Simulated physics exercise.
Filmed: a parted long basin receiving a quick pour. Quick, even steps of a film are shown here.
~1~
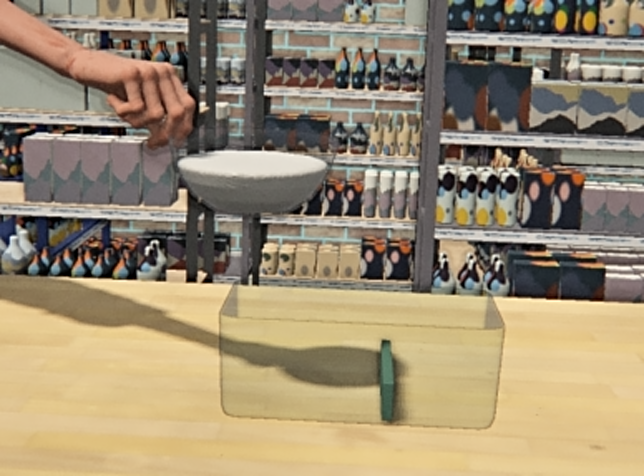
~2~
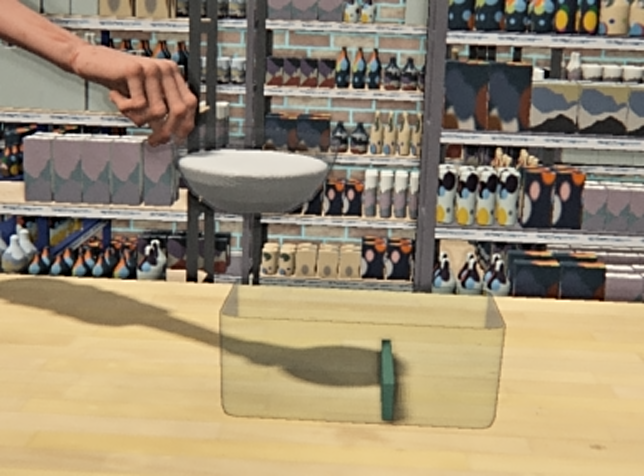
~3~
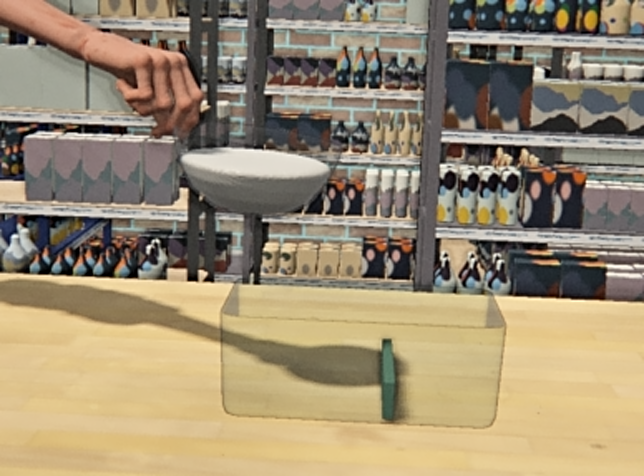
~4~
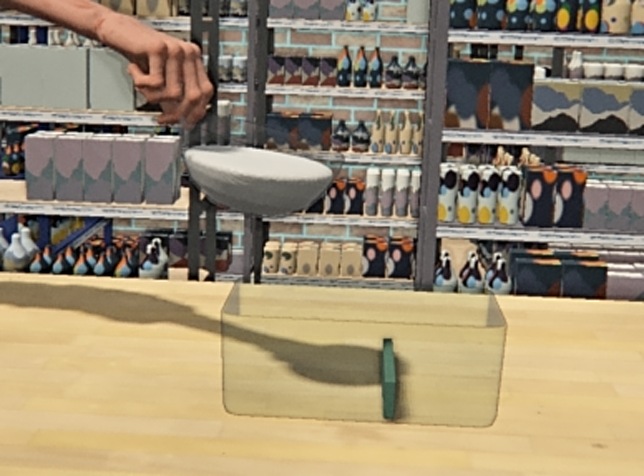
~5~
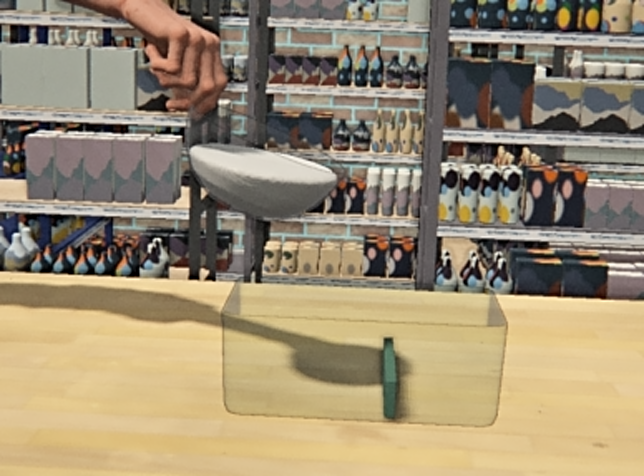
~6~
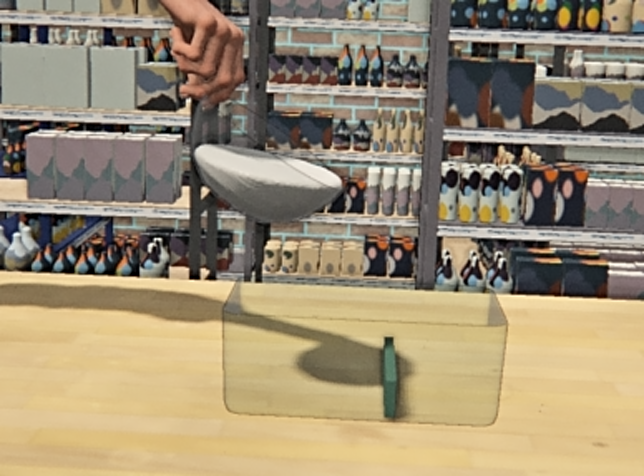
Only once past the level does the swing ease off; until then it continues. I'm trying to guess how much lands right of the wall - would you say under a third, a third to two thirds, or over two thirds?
I would say under a third.
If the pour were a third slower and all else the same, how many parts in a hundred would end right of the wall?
Roughly 25 in a hundred.
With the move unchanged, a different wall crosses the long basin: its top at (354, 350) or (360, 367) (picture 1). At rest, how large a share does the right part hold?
First try close to 55 percent, second try close to 45 percent.
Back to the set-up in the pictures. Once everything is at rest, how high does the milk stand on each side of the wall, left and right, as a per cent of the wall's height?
It settles around 50 on the left side and around 20 on the right side.
A moment on, the bowl is tipped on its side and 16 per cent is still to pour, 32 is left of the wall and 4 right of it.
Next, the bowl is tipped on its side and 1 per cent is still to pour, 78 is left of the wall and 13 right of it.
Then the bowl is tipped on its side and 0 per cent is still to pour, 65 is left of the wall and 16 right of it.
Later the bowl is tipped on its side and 0 per cent is still to pour, 73 is left of the wall and 18 right of it.
At rest 73 per cent lies left of the wall, 18 right of it and 10 outside.
